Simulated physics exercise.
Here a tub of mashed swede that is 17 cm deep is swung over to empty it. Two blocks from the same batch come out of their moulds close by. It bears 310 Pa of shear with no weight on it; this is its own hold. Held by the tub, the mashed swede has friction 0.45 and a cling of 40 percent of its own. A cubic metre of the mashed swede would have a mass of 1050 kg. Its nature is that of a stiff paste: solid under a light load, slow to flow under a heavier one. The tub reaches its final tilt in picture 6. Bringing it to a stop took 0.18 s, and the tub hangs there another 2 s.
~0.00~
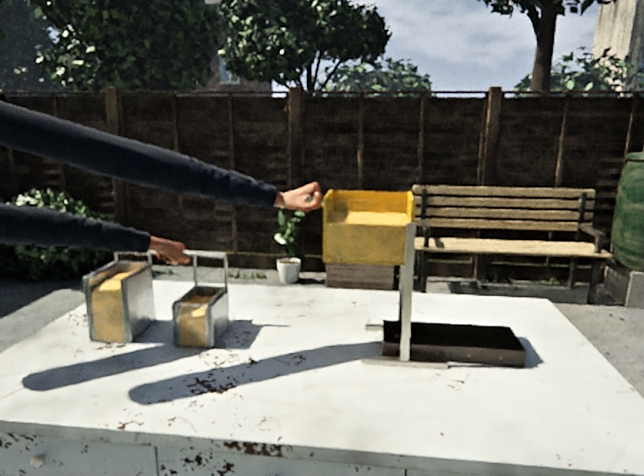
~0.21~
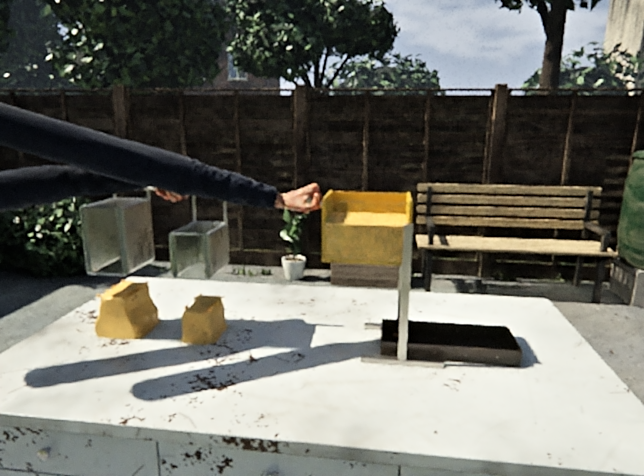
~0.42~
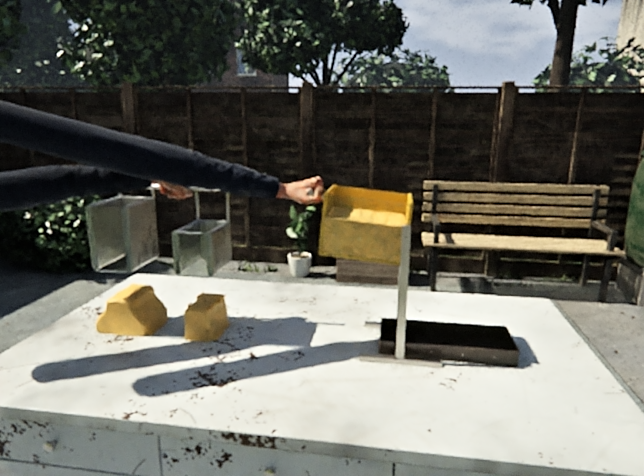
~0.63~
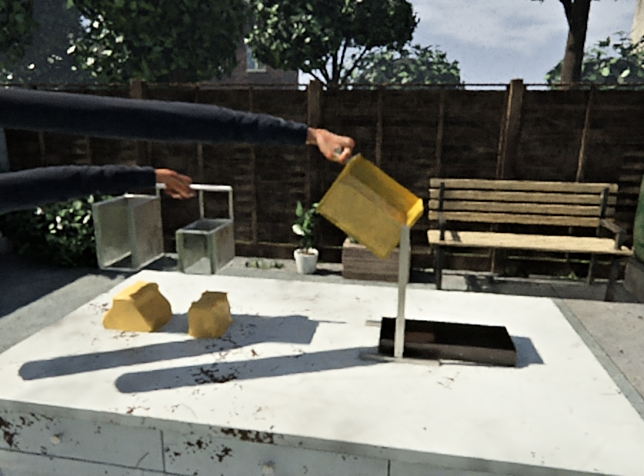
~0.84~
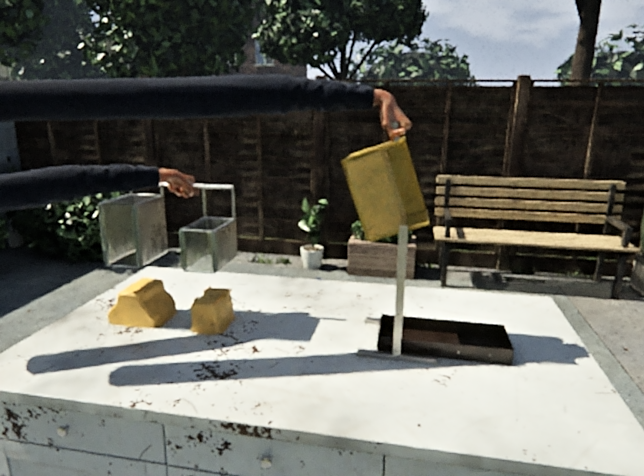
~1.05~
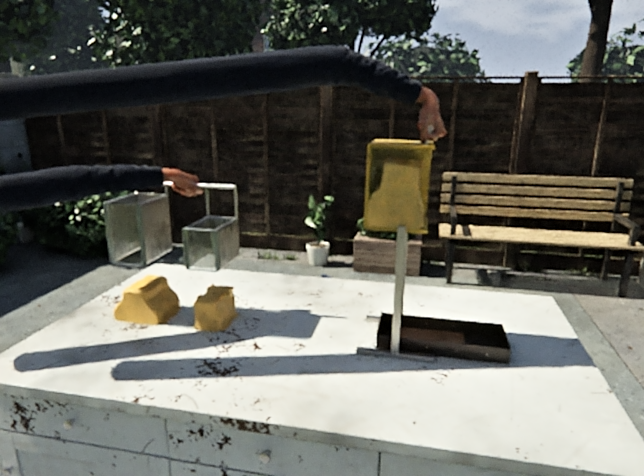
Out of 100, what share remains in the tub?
48 out of 100.
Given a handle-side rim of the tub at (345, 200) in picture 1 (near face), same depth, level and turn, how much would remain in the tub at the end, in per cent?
I'd guess around 65 per cent remains.
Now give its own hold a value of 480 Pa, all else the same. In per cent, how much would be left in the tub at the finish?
Roughly 55 per cent.
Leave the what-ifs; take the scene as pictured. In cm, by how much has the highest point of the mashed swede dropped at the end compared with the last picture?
About 11 cm.
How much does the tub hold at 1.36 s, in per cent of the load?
Close to 50 in a hundred.
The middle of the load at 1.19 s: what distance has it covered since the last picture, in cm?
Close to 6 centimetres.
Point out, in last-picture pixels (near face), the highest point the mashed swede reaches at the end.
Roughly at pixel (387, 201).
After 1.19 s, the tub is at 91 degrees and holds 78 %.
After 1.36 s, the tub is at 91 degrees and holds 49 %.
After 1.53 s, the tub is at 91 degrees and holds 48 %.
After 1.70 s, the tub is at 91 degrees and holds 48 %.
After 3.05 s, the tub is at 91 degrees and holds 48 %.
